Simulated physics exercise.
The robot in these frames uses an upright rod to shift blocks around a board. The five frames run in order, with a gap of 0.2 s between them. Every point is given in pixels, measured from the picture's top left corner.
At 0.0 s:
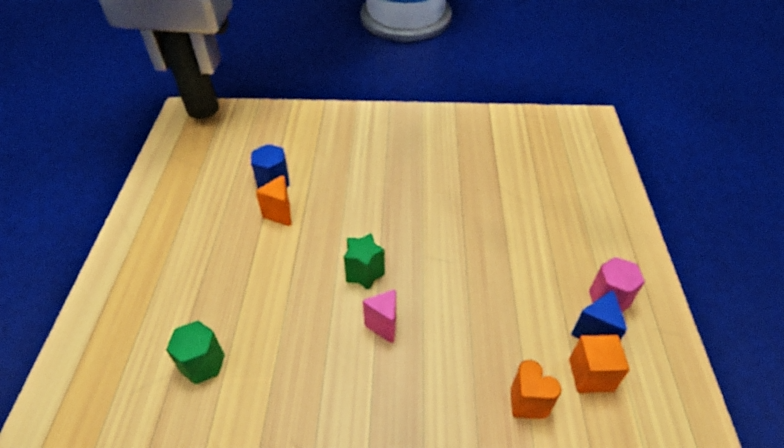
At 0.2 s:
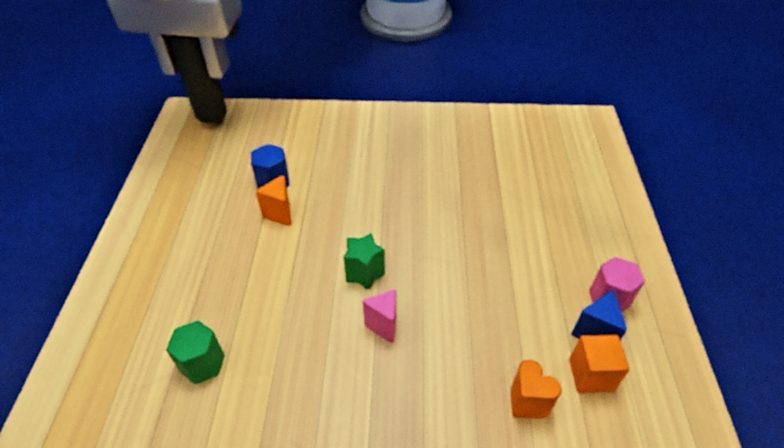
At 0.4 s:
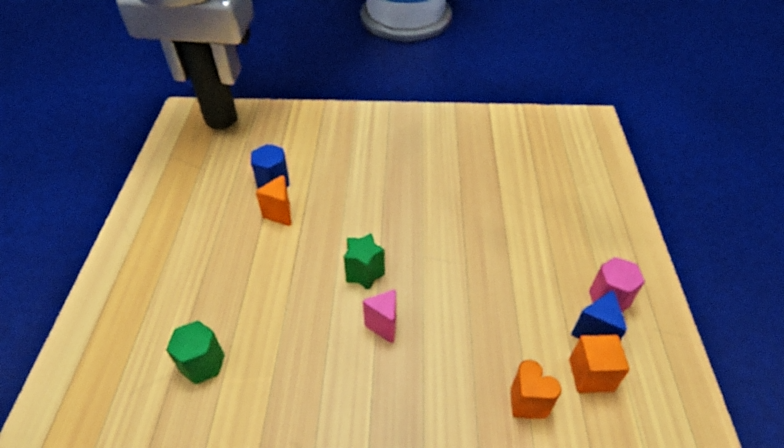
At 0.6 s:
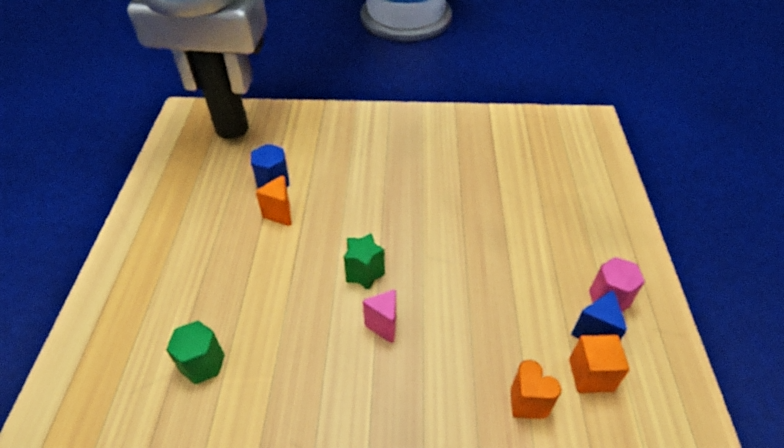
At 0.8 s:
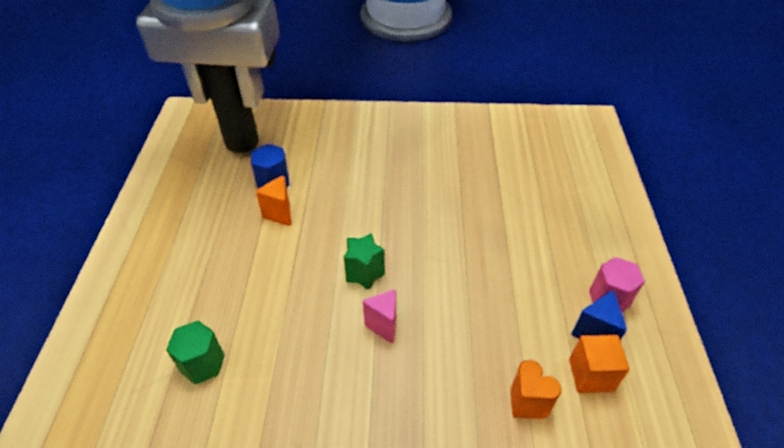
In this clip, a robot's upright black rod moves a short way right and toward the viewer near the wooden board's upper left corner, nearing a blue hexagon beside an orange triangle, while all the scattered colored blocks stay still.
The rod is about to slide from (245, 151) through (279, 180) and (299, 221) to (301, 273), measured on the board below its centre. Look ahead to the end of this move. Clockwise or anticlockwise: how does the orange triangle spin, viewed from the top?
It makes a clockwise turn.
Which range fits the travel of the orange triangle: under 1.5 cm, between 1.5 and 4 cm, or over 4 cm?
Result: Over 4 cm.
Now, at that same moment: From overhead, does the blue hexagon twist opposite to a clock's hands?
Yes, it checks out.
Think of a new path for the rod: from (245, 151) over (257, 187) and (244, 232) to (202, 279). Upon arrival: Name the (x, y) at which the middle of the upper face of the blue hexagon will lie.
The middle of its upper face will lie at (287, 170).
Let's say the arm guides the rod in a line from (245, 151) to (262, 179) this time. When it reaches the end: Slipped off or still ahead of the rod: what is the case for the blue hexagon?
Carried ahead at the end.
What follows on the original path. One third of the way, rod at (277, 172); blue hexagon at (284, 175), turned 15° clockwise; orange triangle at (276, 198), turned 40° clockwise.
Two thirds of the way, rod at (298, 213); blue hexagon at (306, 221), turned 20° clockwise; orange triangle at (273, 230), turned 105° clockwise.
At the end, rod at (300, 265); blue hexagon at (324, 272), turned 20° anticlockwise; orange triangle at (261, 247), turned 125° clockwise; green star unmoved.
